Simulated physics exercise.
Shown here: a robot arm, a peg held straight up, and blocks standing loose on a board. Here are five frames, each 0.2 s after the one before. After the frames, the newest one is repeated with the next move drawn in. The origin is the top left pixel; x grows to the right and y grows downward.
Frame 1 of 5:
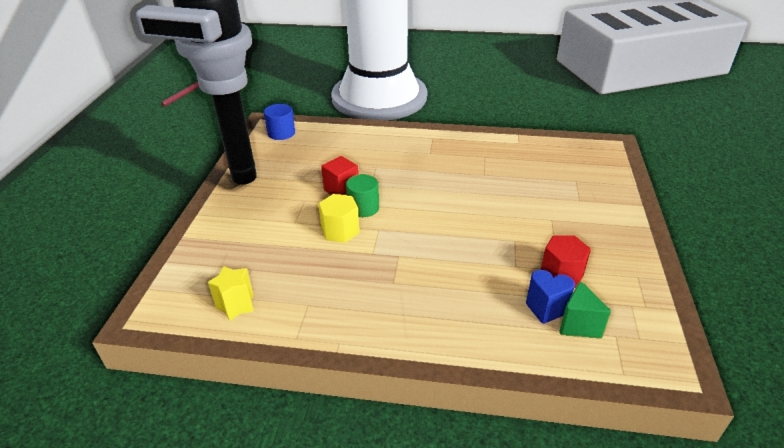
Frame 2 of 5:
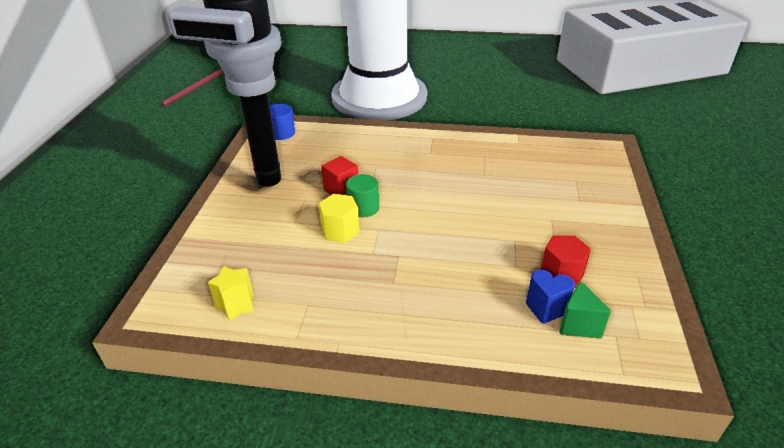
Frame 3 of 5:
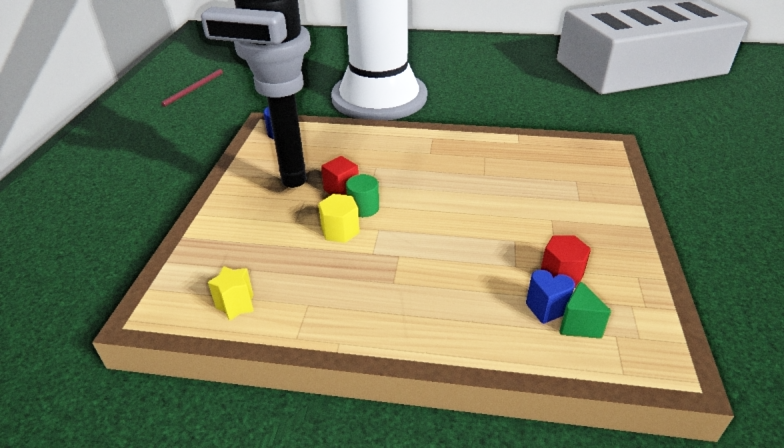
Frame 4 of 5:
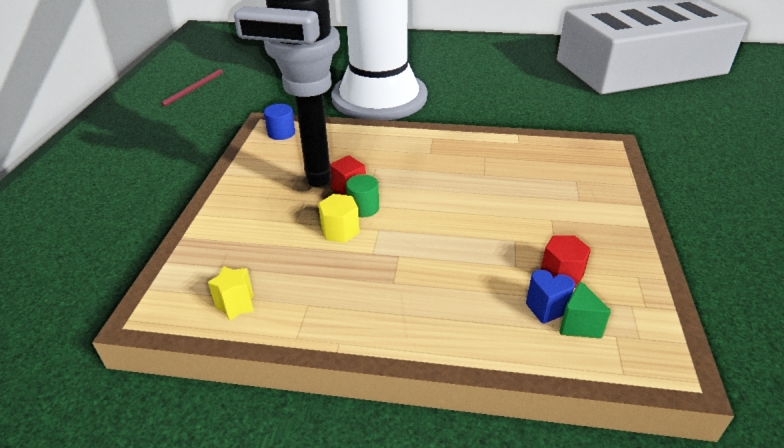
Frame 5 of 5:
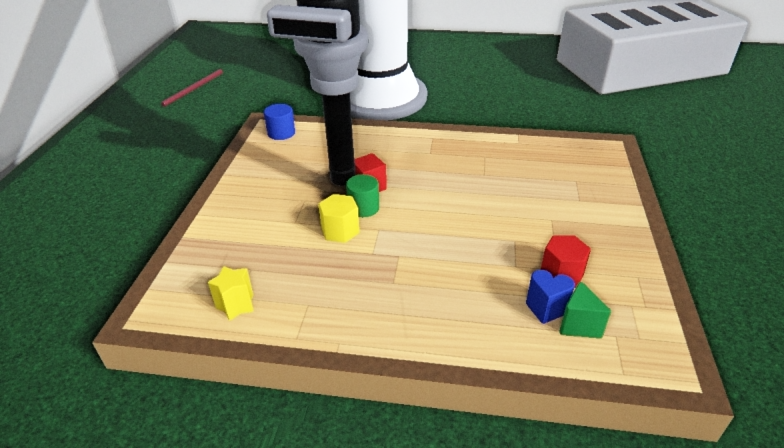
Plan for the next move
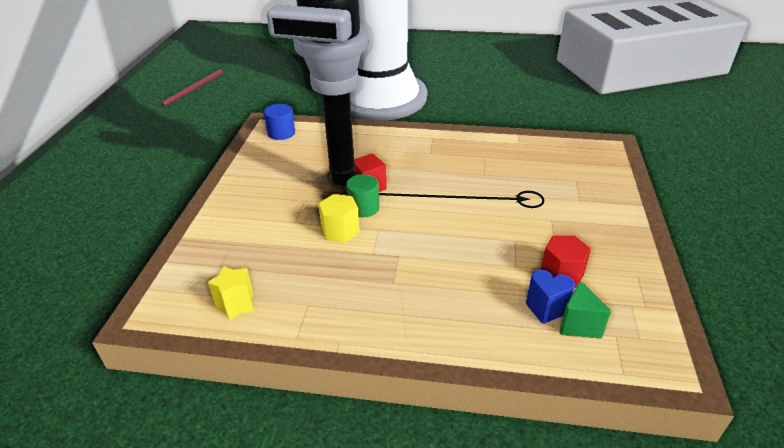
On a wooden board, a robot arm sweeping its upright black peg rightward, then pushing a red block right past a green cylinder.
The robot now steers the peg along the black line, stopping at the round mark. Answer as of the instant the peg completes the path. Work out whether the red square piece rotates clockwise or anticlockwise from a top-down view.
Seen from above, counterclockwise.
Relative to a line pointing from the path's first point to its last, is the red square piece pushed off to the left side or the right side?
The shift is leftward.
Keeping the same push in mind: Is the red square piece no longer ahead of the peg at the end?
Yes, that is how it ends up.
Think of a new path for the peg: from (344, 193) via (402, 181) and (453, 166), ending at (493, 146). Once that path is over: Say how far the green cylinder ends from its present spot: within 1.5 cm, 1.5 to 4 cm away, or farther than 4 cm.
Short of 1.5 cm.
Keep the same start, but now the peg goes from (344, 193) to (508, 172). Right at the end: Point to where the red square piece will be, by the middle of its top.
At roughly (536, 144).
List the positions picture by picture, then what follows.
The first picture shows lower end of the peg at (245, 179), tops of blocks, yellow hexagon at (338, 205), green cylinder at (362, 183), red square piece at (339, 165).
The second picture shows peg at (269, 181), blocks as before.
The third picture shows peg at (294, 181), blocks as before.
The fourth picture shows peg at (319, 181), red square piece at (347, 164).
The fifth picture shows peg at (343, 180), yellow hexagon at (338, 205), green cylinder at (362, 183), red square piece at (368, 162).
The drawn path runs straight from (344, 193) to (530, 199).
The first path, step by step. One third of the way, peg at (406, 182); green cylinder at (374, 186); red square piece at (415, 156), turned 50° anticlockwise.
Two thirds of the way, peg at (469, 184); green cylinder at (374, 186); red square piece at (417, 156), turned 55° anticlockwise.
At the end, peg at (533, 186); yellow hexagon not moved; green cylinder at (374, 186); red square piece at (417, 156), turned 55° anticlockwise.
